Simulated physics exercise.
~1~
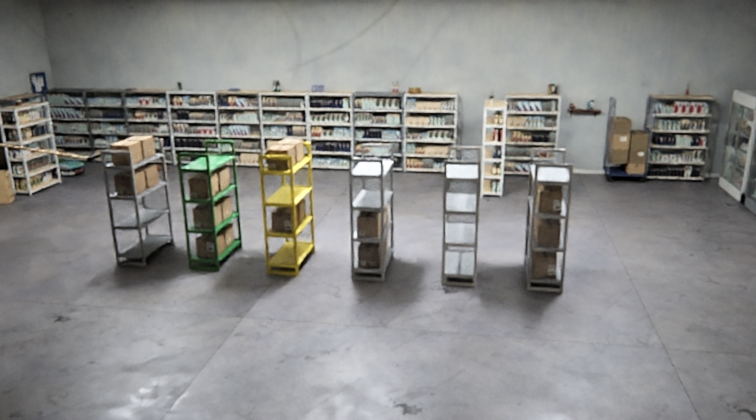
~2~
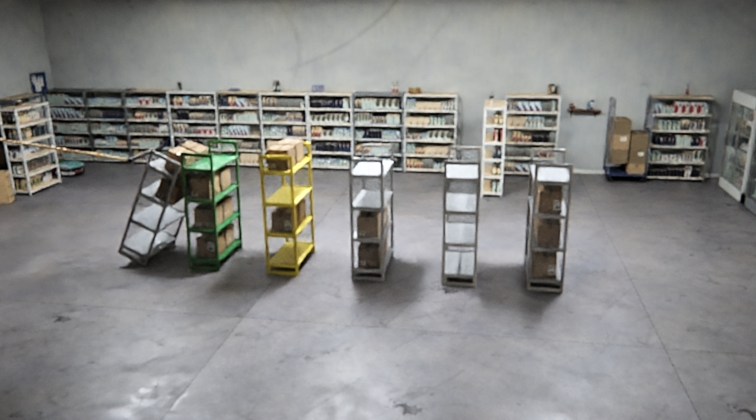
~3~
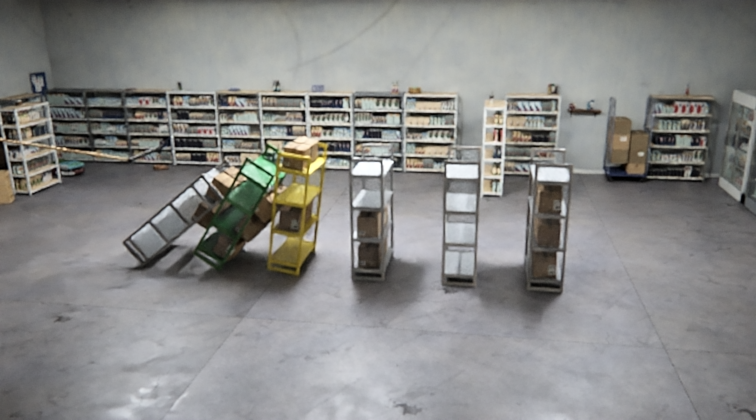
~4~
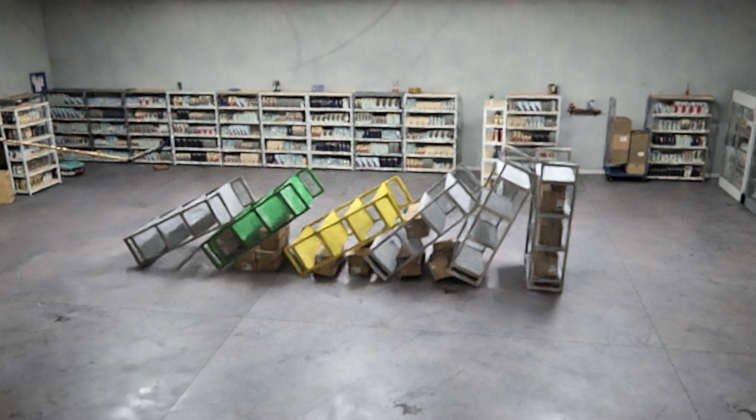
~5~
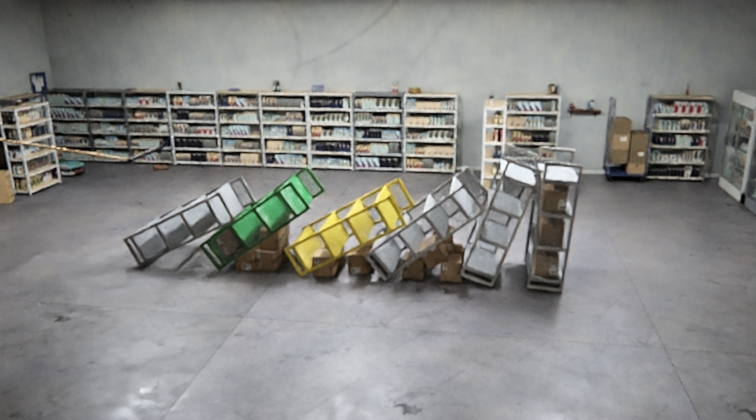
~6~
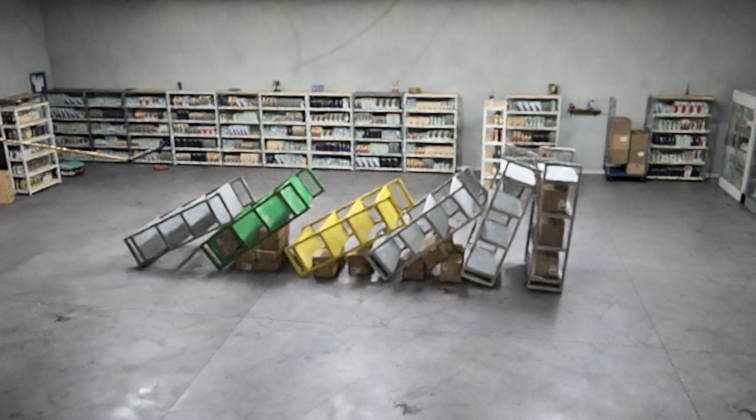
Six shelving racks stand in a row and topple rightward in turn until the last stays upright.
